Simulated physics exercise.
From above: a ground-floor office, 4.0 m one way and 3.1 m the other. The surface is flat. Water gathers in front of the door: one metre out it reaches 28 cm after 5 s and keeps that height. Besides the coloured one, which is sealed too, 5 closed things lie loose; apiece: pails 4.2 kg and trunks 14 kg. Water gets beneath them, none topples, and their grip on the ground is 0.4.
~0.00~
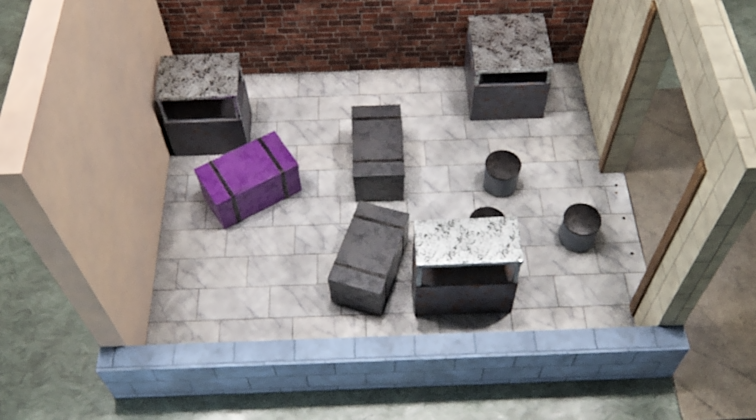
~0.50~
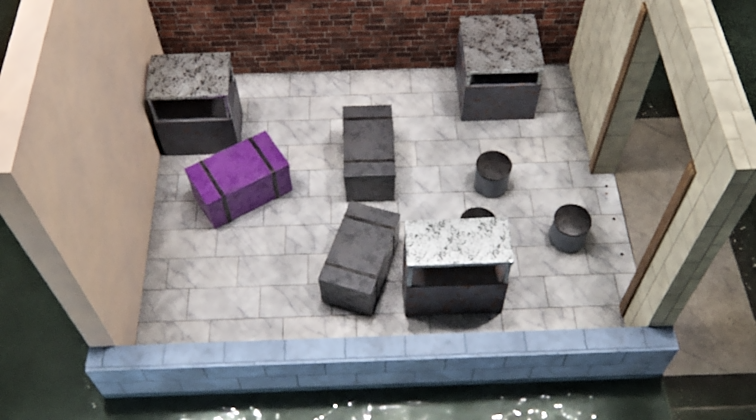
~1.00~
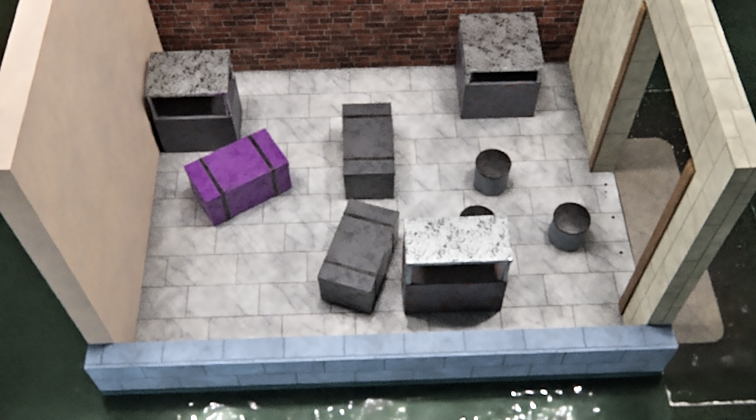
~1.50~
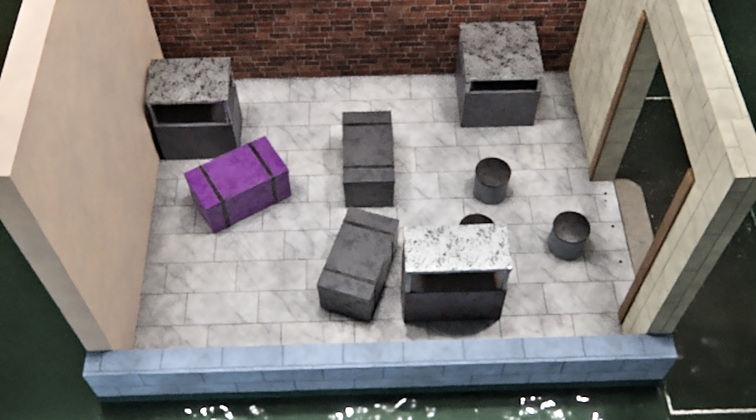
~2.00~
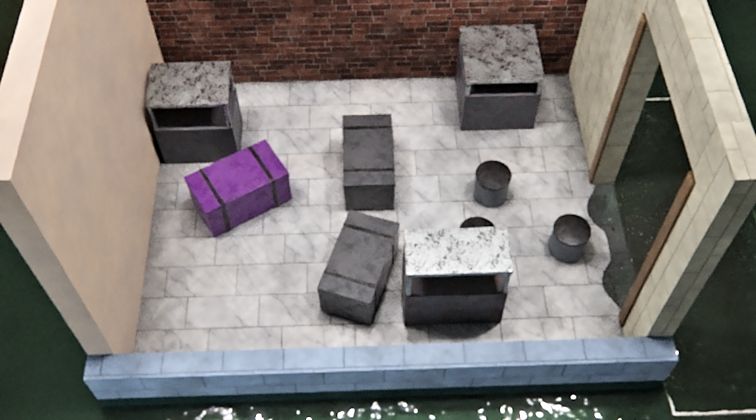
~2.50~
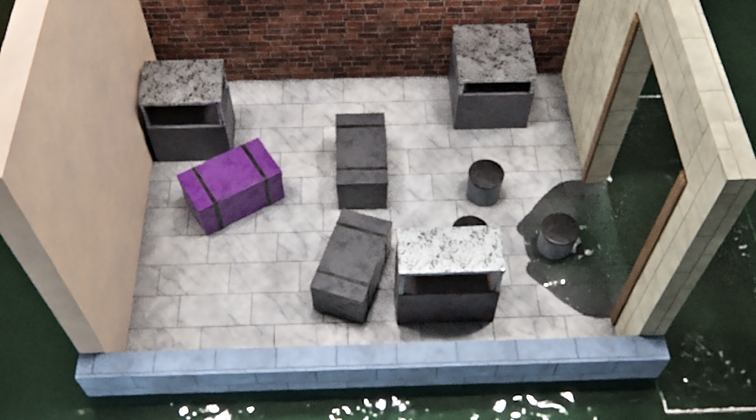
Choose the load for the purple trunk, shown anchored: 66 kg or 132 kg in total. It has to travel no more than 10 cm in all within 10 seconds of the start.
For it, only the larger load is enough.
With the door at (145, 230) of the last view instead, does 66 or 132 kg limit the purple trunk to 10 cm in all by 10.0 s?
Then only the higher weight holds it.
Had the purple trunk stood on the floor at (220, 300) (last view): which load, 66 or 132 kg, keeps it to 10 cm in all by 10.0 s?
It takes the larger.
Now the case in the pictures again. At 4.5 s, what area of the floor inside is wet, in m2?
Some 5.5 m2.
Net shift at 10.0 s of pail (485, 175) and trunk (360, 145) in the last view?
In turn: 80 cm, 120 cm.
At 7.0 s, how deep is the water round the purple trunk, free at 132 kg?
Roughly 9 cm.
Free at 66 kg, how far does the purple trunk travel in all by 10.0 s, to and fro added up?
Some 60 cm in all.
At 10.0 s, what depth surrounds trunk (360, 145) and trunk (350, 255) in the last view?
Roughly 22 and 17 cm.
After 3.5 s the purple trunk would be 0 cm from its start with 66 kg and 0 cm from its start with 132 kg; 0 cm of water round it then.
After 4.5 s the purple trunk would be 0 cm from its start with 66 kg and 0 cm from its start with 132 kg; 0 cm of water round it then.
After 7.0 s the purple trunk would be 0 cm from its start with 66 kg and 0 cm from its start with 132 kg; 9 cm of water round it then.
After 10.0 s the purple trunk would be 66 cm from its start with 66 kg and 0 cm from its start with 132 kg; 20 cm of water round it then.
